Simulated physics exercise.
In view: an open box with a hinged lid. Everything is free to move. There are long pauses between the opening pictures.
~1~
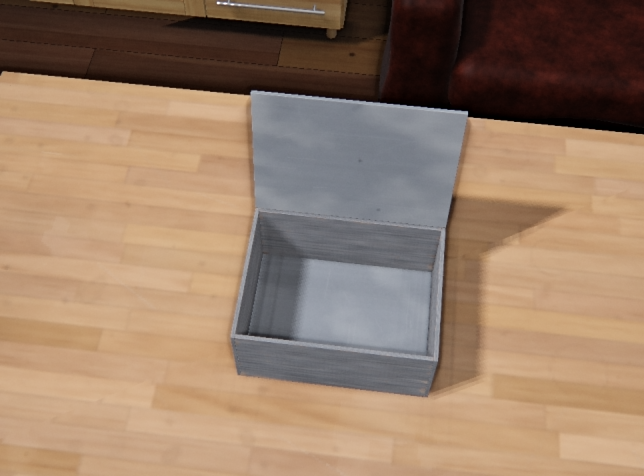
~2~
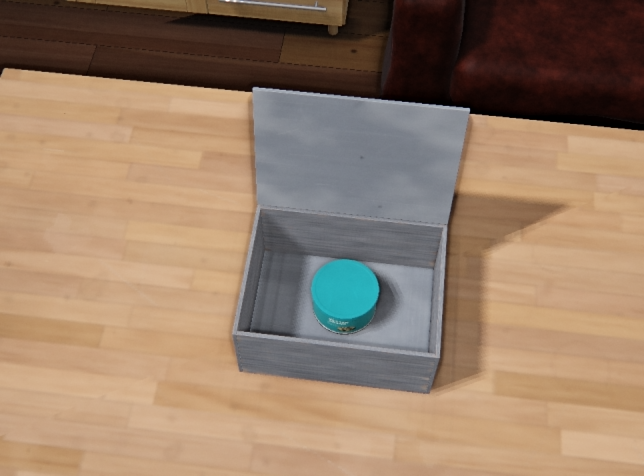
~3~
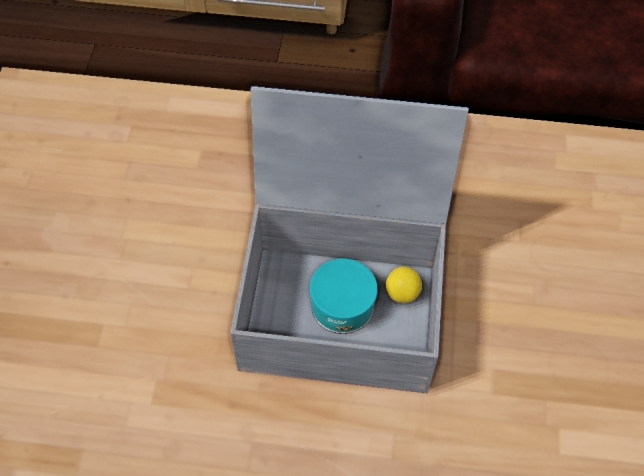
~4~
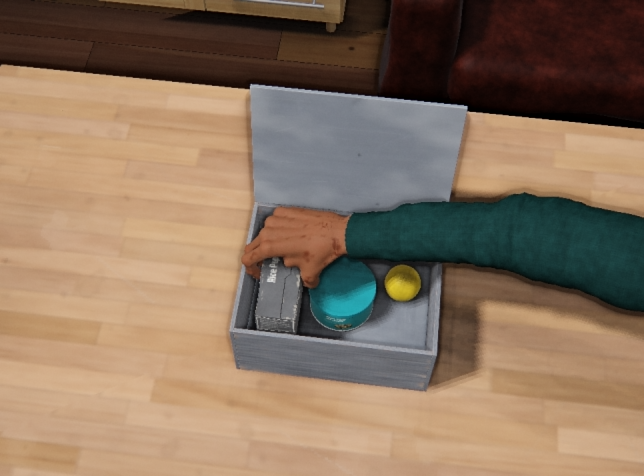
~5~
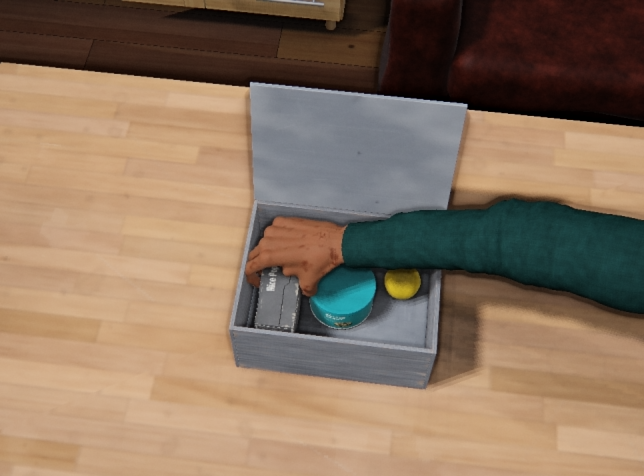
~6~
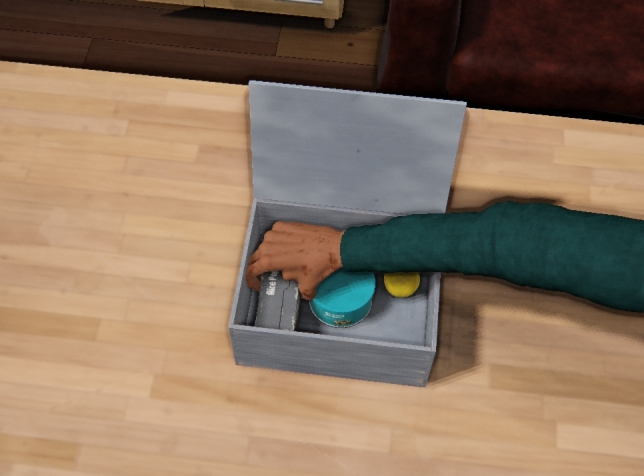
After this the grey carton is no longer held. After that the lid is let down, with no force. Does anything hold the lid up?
The lid closes.
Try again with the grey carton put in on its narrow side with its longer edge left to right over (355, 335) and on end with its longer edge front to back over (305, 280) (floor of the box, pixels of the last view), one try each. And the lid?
In the first case it shuts flat; in the second case it is held up.
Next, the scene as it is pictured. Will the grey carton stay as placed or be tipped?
It keeps its pose.
Then, 1.10 s on from there, lid starting down.
Then, 1.60 s on from there, lid 59° above the rim.
Then, 1.90 s on from there, lid 35° above the rim.
Then, 2.20 s on from there, lid 8° above the rim.
In the end, lid shut; all 3 unmoved. At the end, from the last picture's camera, grey carton near (281, 292).
